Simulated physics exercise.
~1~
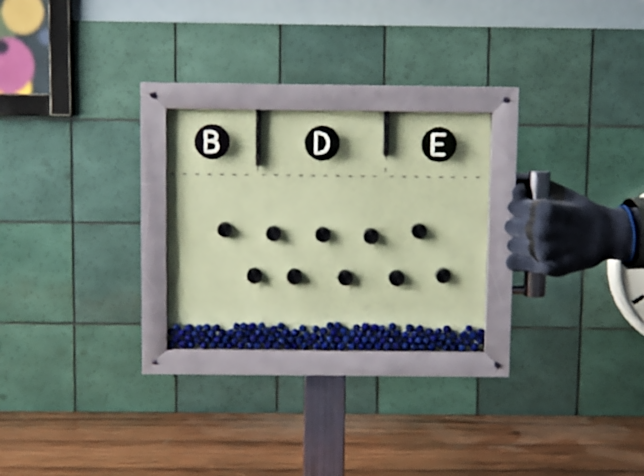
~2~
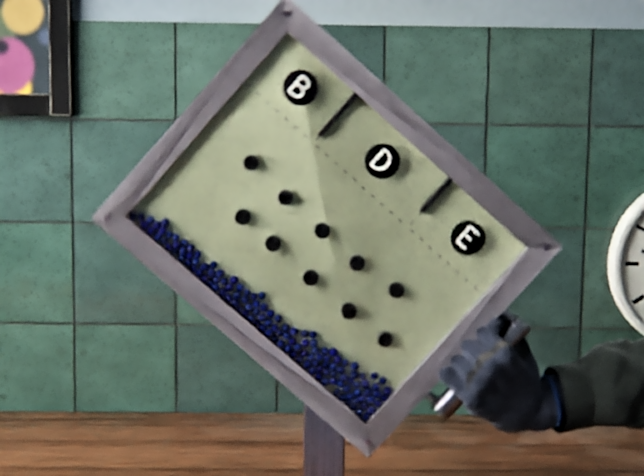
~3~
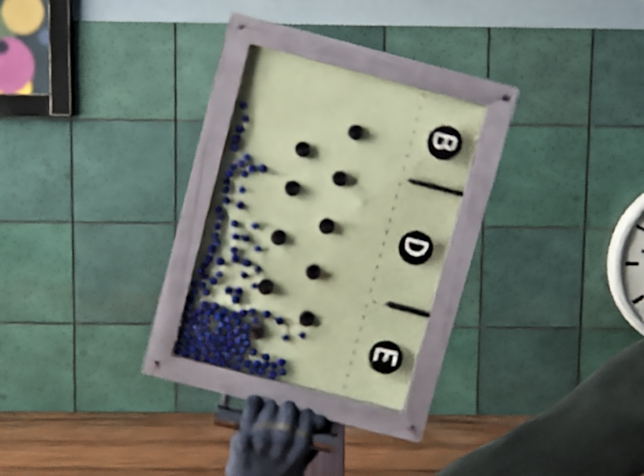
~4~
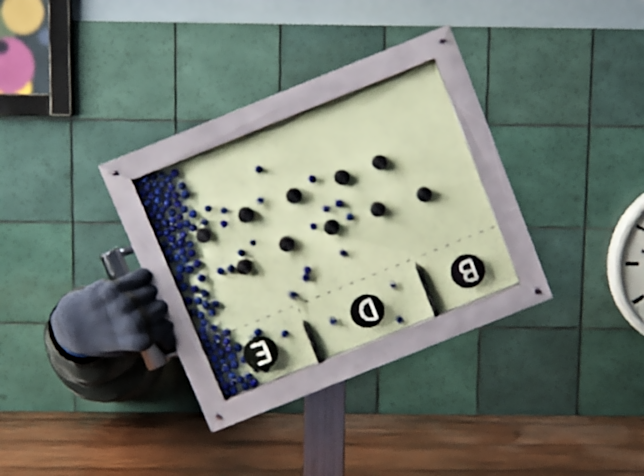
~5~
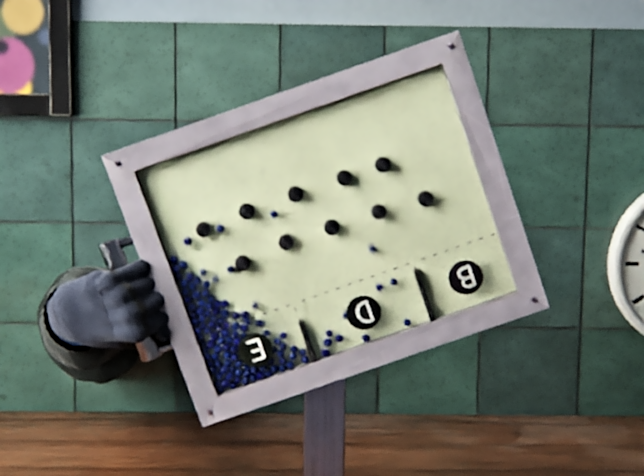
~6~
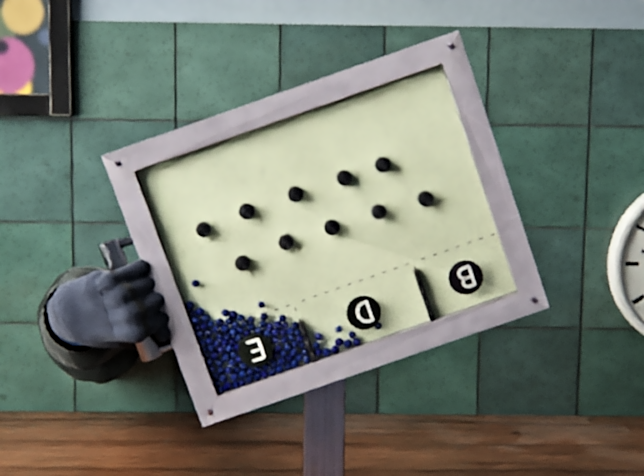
Against green tiles, a gloved hand turns a framed case clockwise until beads mostly fill E.
